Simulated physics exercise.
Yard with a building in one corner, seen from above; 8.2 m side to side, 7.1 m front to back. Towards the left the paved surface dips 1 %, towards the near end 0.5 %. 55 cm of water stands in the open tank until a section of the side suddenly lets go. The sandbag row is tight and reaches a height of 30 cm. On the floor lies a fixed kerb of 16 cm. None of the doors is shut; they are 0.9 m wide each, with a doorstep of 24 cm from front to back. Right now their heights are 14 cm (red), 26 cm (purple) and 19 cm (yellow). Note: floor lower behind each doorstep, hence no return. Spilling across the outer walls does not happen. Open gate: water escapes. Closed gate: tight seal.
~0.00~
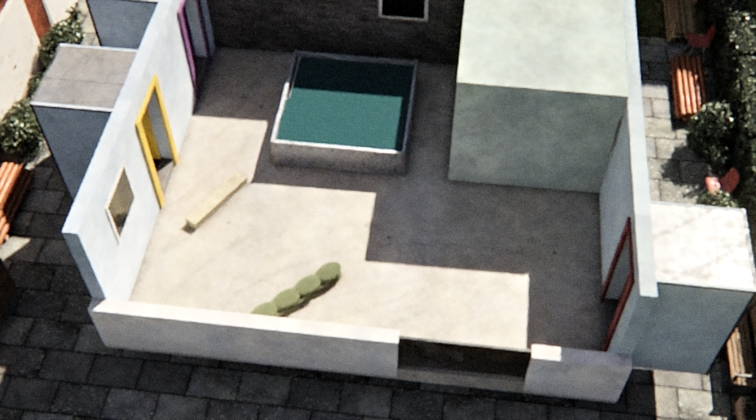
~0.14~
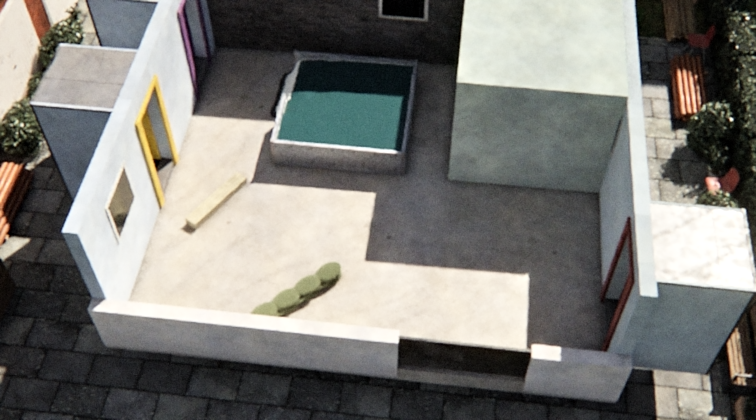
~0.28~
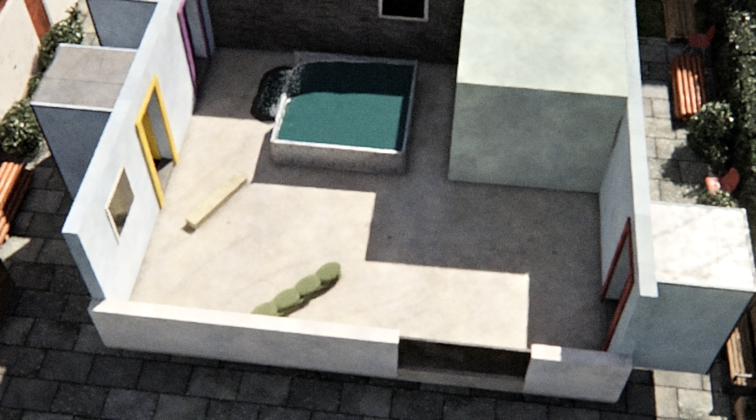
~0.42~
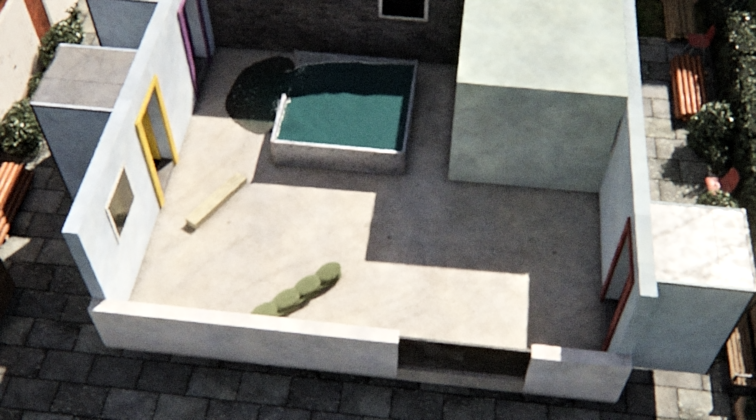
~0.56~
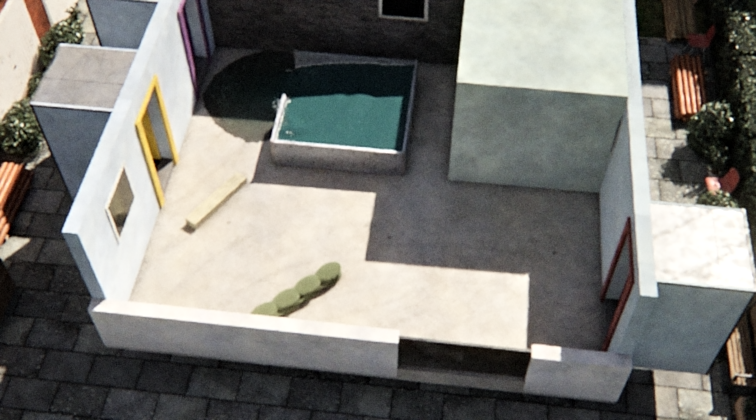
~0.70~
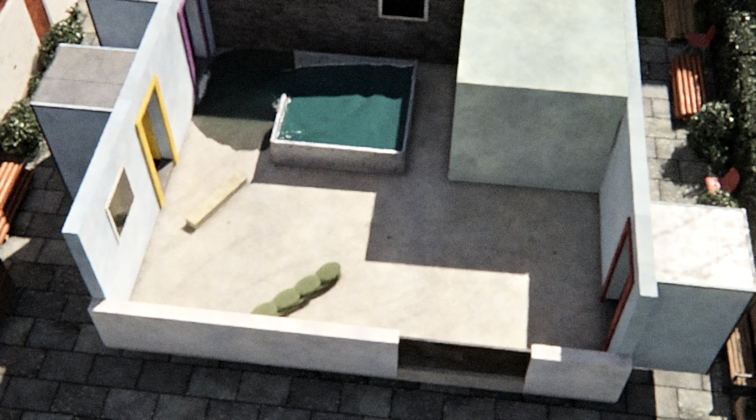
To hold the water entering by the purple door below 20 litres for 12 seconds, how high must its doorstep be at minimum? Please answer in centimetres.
It must be at least roughly 35 cm high.
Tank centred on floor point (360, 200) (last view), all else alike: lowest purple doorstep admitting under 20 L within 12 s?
You'd need some 17 cm.
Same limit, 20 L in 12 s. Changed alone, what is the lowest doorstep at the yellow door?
For the yellow door, about 14.5 cm.
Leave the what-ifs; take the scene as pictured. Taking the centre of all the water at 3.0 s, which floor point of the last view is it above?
The water is centred near (297, 116).
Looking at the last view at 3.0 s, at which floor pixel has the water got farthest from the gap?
At about (126, 309).
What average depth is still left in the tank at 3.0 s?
Close to 31 cm deep on average.
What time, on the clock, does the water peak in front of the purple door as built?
Roughly at 2.0 s.
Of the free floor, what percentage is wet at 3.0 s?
Around 25 per cent of the floor.
After 1.4 s water covers 10 % of the floor, deepest (50 cm) near (215, 49); 36 cm at the purple door, 9 litres in over its 26 cm doorstep.
After 3.0 s water covers 25 % of the floor, deepest (36 cm) near (201, 90); 36 cm at the purple door, 93 litres in over its 26 cm doorstep.
After 12.0 s water covers 95 % of the floor, deepest (14 cm) near (123, 318); 12 cm at the purple door, 121 litres in over its 26 cm doorstep.
At the purple door as built, the water arrived by 0.7 s and peaked near 43 cm at 2.0 s.
Run again over the same 12 s with other heights there, 61 litres in over 30 cm, 3 litres over 40.5 cm. The limit of 20 litres is kept from about 35 cm up.
